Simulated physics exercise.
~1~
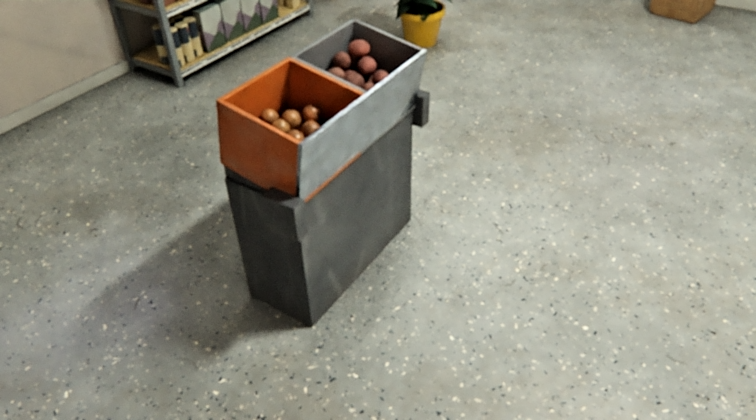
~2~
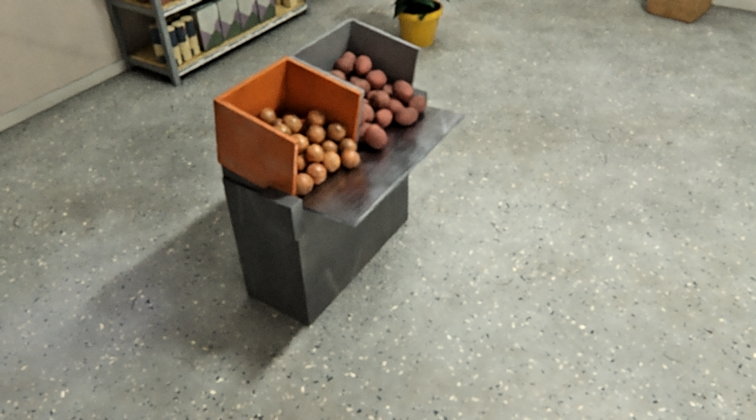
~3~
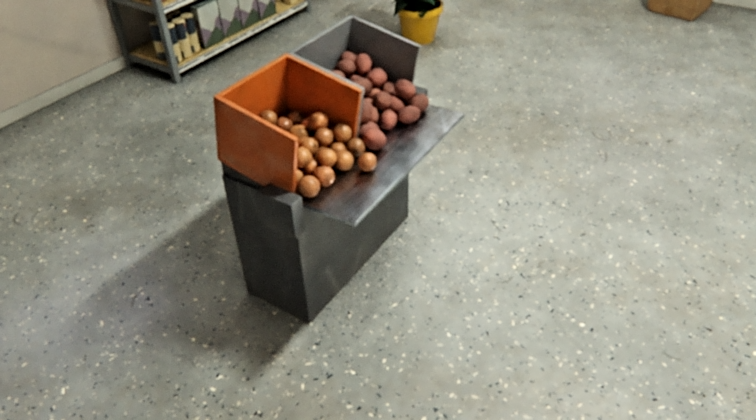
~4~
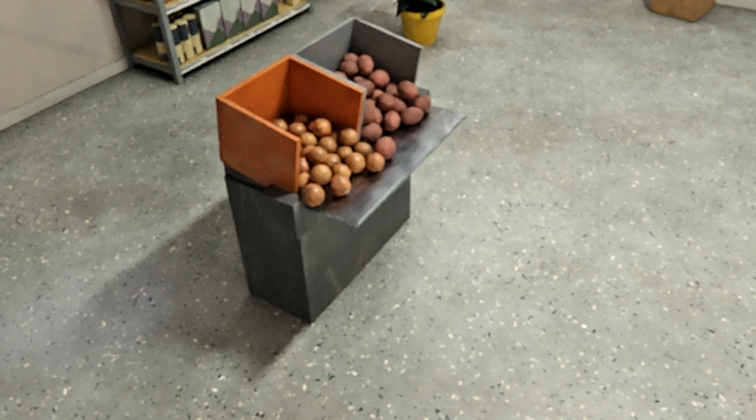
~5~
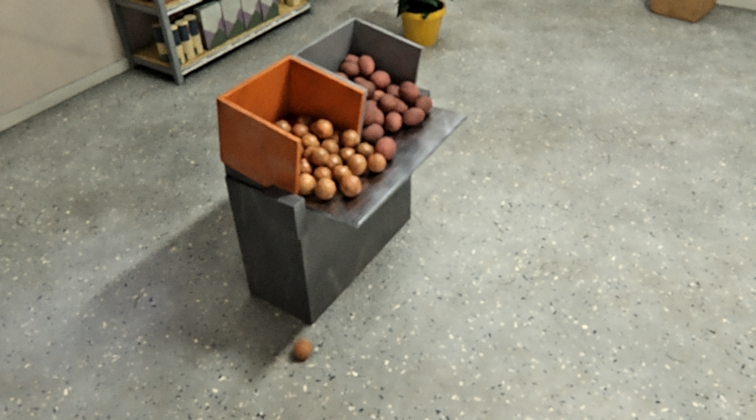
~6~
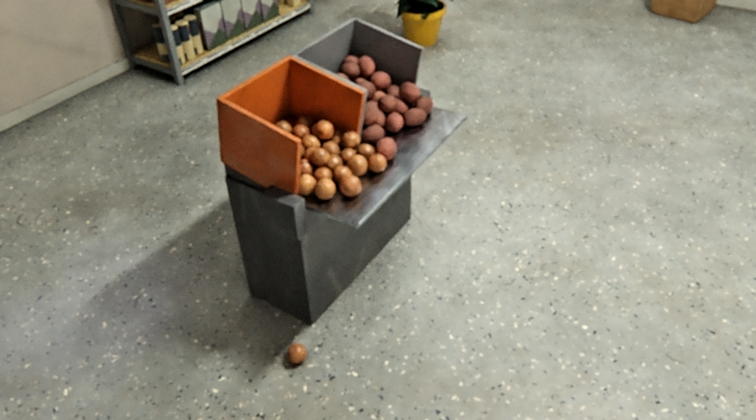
In this clip, the front flap of two side-by-side chutes drops open, and onions from the orange one and red potatoes from the grey one spill forward onto it. One onion falls to the floor and rests near the stand, while the others stay up.
